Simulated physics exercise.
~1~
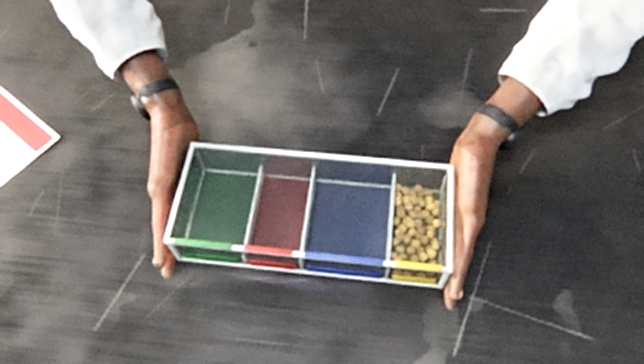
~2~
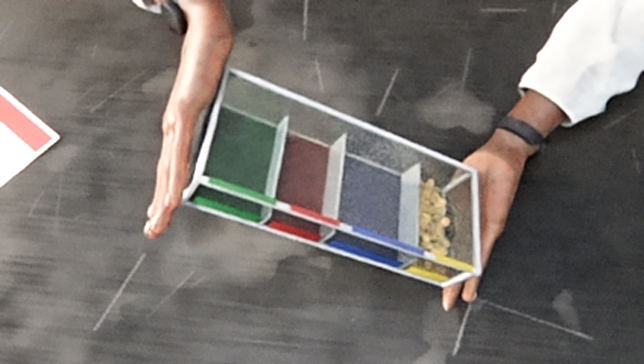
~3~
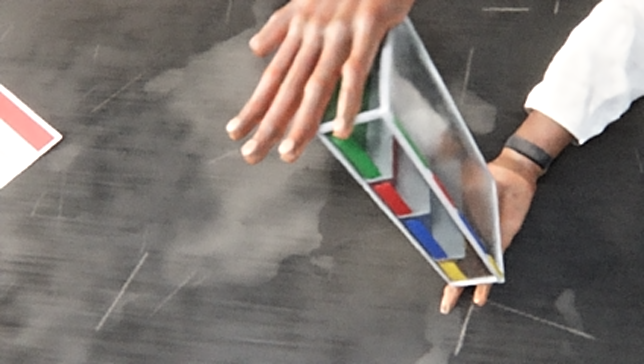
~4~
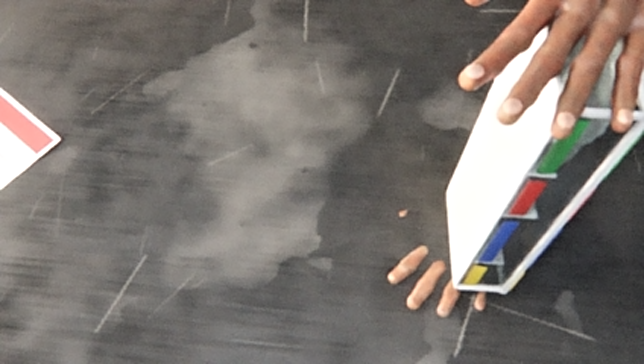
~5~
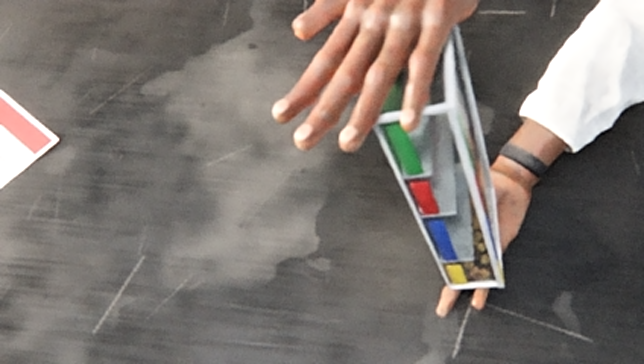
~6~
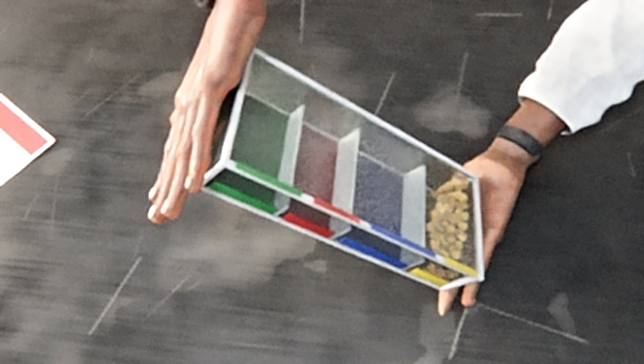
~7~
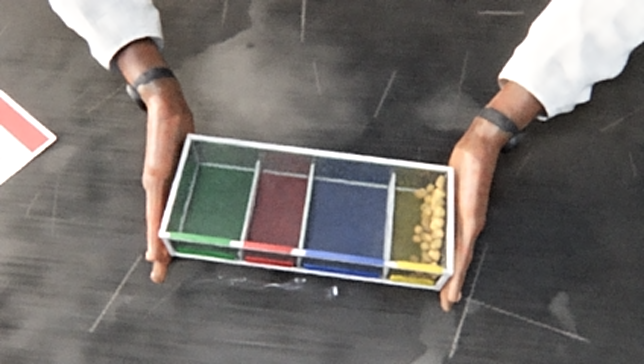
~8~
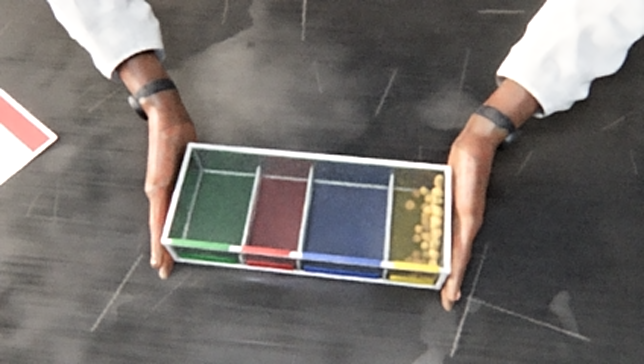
We see two hands tip a clear box with green, red, blue and yellow compartments up onto its right end, then lower it flat again, the small tan pieces staying in the yellow compartment and ending gathered toward its right side.
